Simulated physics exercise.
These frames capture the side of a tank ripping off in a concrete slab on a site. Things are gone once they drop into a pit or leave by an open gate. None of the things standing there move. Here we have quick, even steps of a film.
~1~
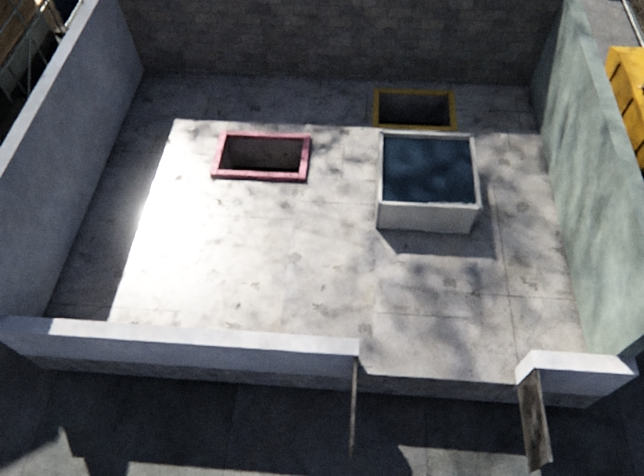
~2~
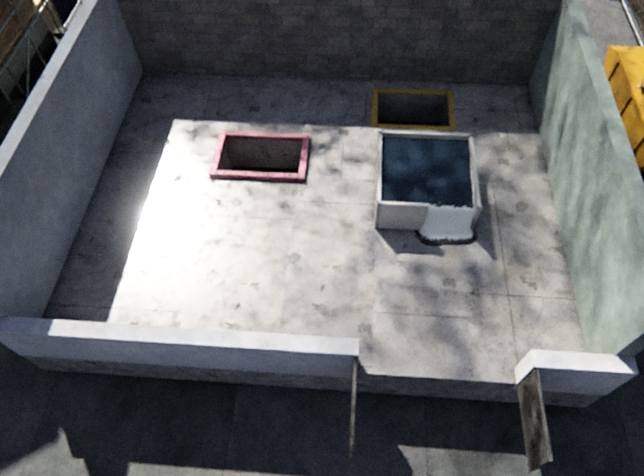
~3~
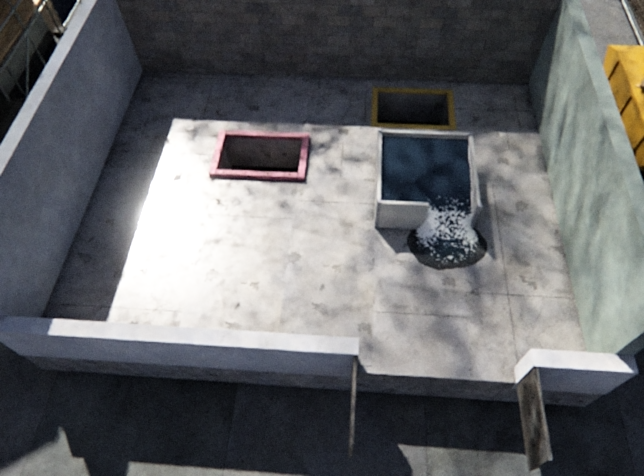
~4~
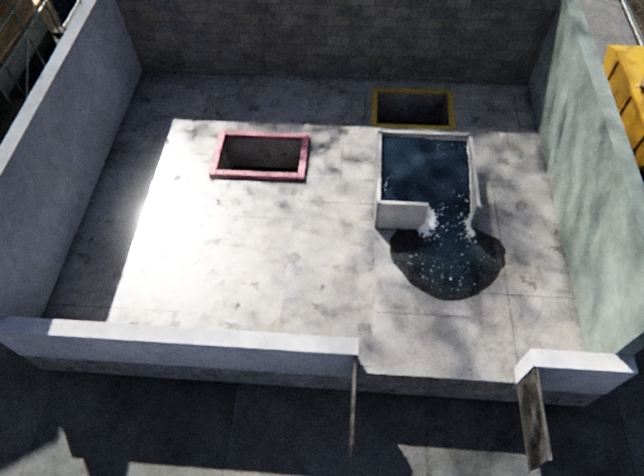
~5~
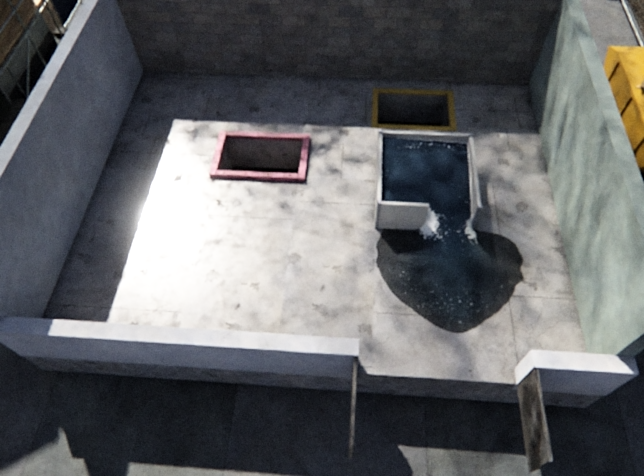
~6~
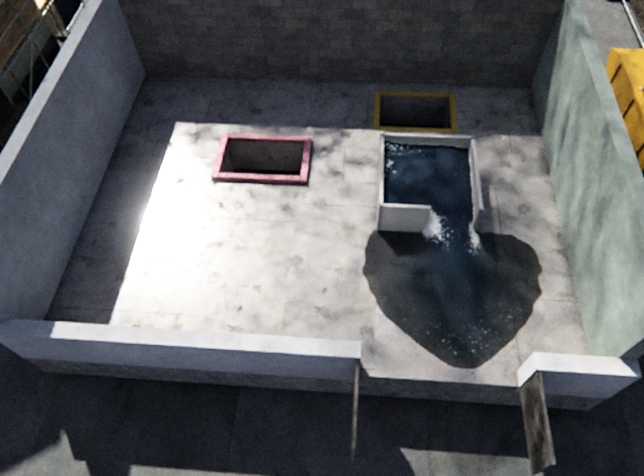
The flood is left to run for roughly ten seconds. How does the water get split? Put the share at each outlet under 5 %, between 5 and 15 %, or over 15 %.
As I see it, the gate is going to fail to stay at fifteen per cent or less; the pink pit is going to fail to get to five per cent; the yellow pit is going to fail to get to five per cent.
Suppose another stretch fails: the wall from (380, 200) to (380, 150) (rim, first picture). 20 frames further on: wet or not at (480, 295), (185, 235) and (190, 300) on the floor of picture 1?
First point spared, second point swamped, third point swamped.
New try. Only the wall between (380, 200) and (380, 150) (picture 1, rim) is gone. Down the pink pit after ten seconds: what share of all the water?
That would be pink at 8 percent.
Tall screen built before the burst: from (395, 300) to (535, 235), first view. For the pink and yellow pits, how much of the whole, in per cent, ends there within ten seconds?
The pink pit gets 0 per cent and the yellow pit gets 10 per cent.
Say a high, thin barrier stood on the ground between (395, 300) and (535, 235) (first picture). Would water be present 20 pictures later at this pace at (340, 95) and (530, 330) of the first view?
Spared, then spared.
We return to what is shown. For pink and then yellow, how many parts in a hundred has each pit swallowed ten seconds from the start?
About 0 percent for the first and about 0 percent for the second.
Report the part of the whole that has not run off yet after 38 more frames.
Around 54 in a hundred.
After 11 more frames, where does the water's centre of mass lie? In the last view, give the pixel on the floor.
The water's centre sits above (446, 242).
A moment on, water covers 15 % of the floor; the gate 6 %, the pink pit 0 %, the yellow pit 0 %.
Next, water covers 15 % of the floor; the gate 17 %, the pink pit 0 %, the yellow pit 0 %.
Then, water covers 20 % of the floor; the gate 30 %, the pink pit 0 %, the yellow pit 0 %.
Later, water covers 25 % of the floor; the gate 47 %, the pink pit 0 %, the yellow pit 0 %.
In the end, water covers 30 % of the floor; the gate 58 %, the pink pit 0 %, the yellow pit 1 %.
